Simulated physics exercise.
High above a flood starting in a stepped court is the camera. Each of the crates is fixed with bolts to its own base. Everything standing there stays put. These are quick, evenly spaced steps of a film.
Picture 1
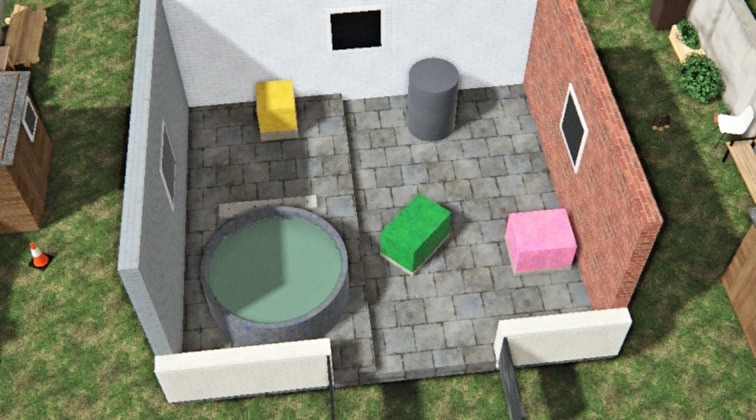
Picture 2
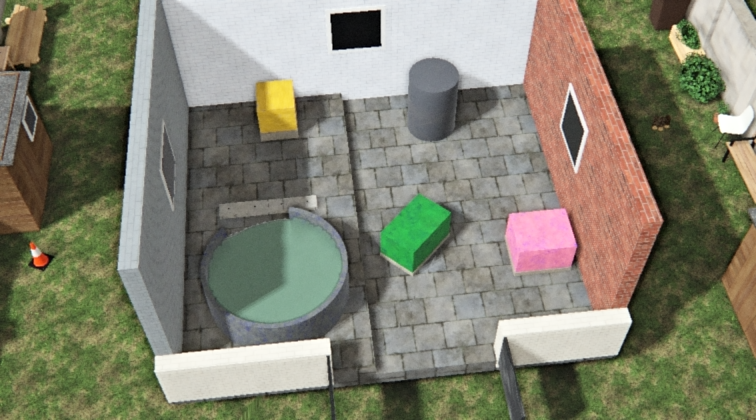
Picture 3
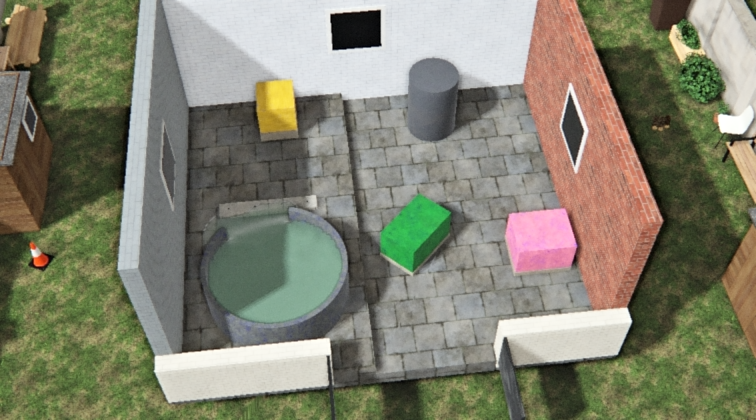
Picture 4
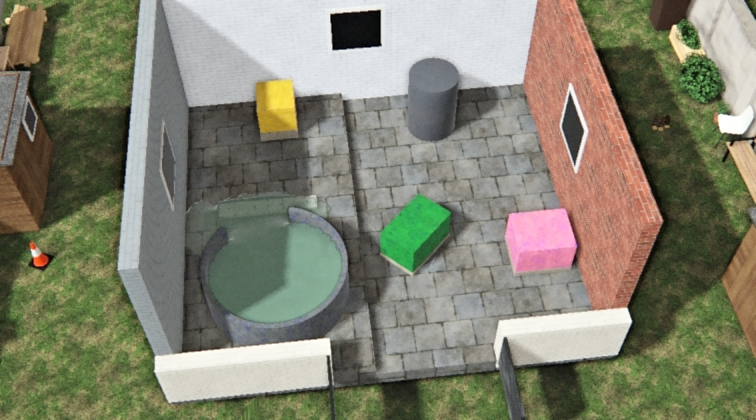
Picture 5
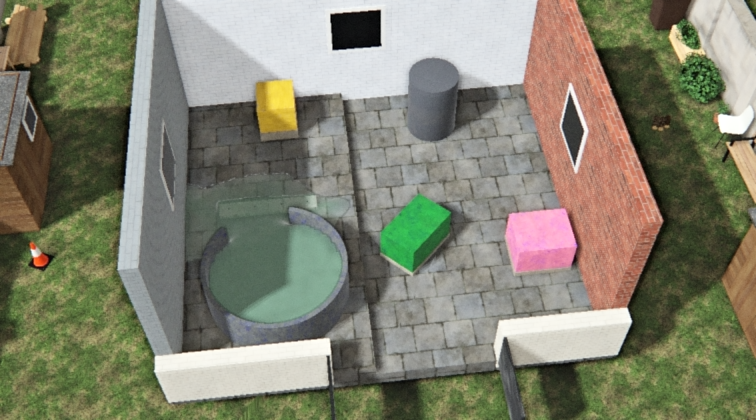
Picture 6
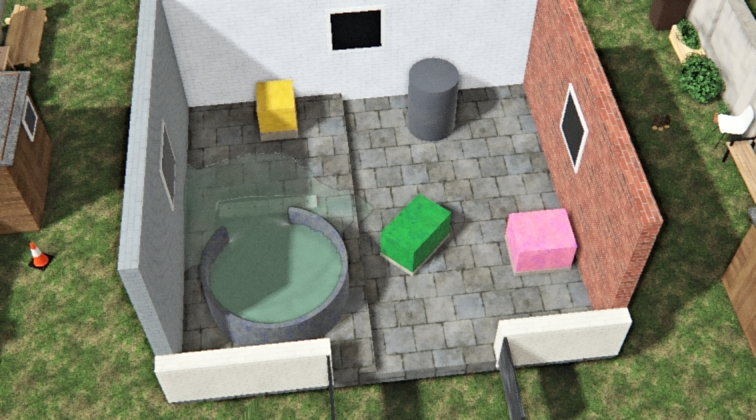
Greenish water lies still in a round, grey-walled pool at the left of a paved, stepped court, seen from high above by a still camera. A yellow block and a dark grey cylinder stand toward the white back wall, with a green block near the centre and a pink one by the red brick wall. A gap opens in the pool's far side, and water pours out, spreading thinly backward across the left paving.
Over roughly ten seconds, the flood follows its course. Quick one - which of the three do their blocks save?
Pink crate wet, green crate wet, yellow crate wet.
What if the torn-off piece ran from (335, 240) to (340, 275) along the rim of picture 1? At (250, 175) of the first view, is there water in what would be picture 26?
Looking at that point, I'd call it parched.
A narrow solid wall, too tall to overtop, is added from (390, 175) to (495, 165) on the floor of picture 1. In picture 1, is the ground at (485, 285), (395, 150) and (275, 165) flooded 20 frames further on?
Taking the three spots in order: Spared, soaked, soaked.
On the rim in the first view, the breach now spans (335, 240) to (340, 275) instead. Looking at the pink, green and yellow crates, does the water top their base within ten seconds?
My reading: The pink crate gets wet; the green crate is topped; the yellow crate remains dry.
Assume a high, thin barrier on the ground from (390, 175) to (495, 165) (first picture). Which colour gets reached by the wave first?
That would be the crate marked yellow.
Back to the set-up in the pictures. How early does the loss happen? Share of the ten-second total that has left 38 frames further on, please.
Near 5 in a hundred.
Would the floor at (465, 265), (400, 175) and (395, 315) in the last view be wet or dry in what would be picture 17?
In turn: Dry, wet, clear.
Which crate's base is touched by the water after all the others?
That's the pink-painted one.
A moment on, water covers 30 % of the floor; the pink crate not reached, the green crate water round its plinth, the yellow crate water round its plinth.
Next, water covers 40 % of the floor; the pink crate not reached, the green crate water round its plinth, the yellow crate water round its plinth.
Then, water covers 55 % of the floor; the pink crate not reached, the green crate water round its plinth, the yellow crate water round its plinth.
Later, water covers 85 % of the floor; the pink crate water round its plinth, the green crate water round its plinth, the yellow crate water round its plinth.
In the end, water covers 95 % of the floor; the pink crate was topped, the green crate was topped, the yellow crate was topped.
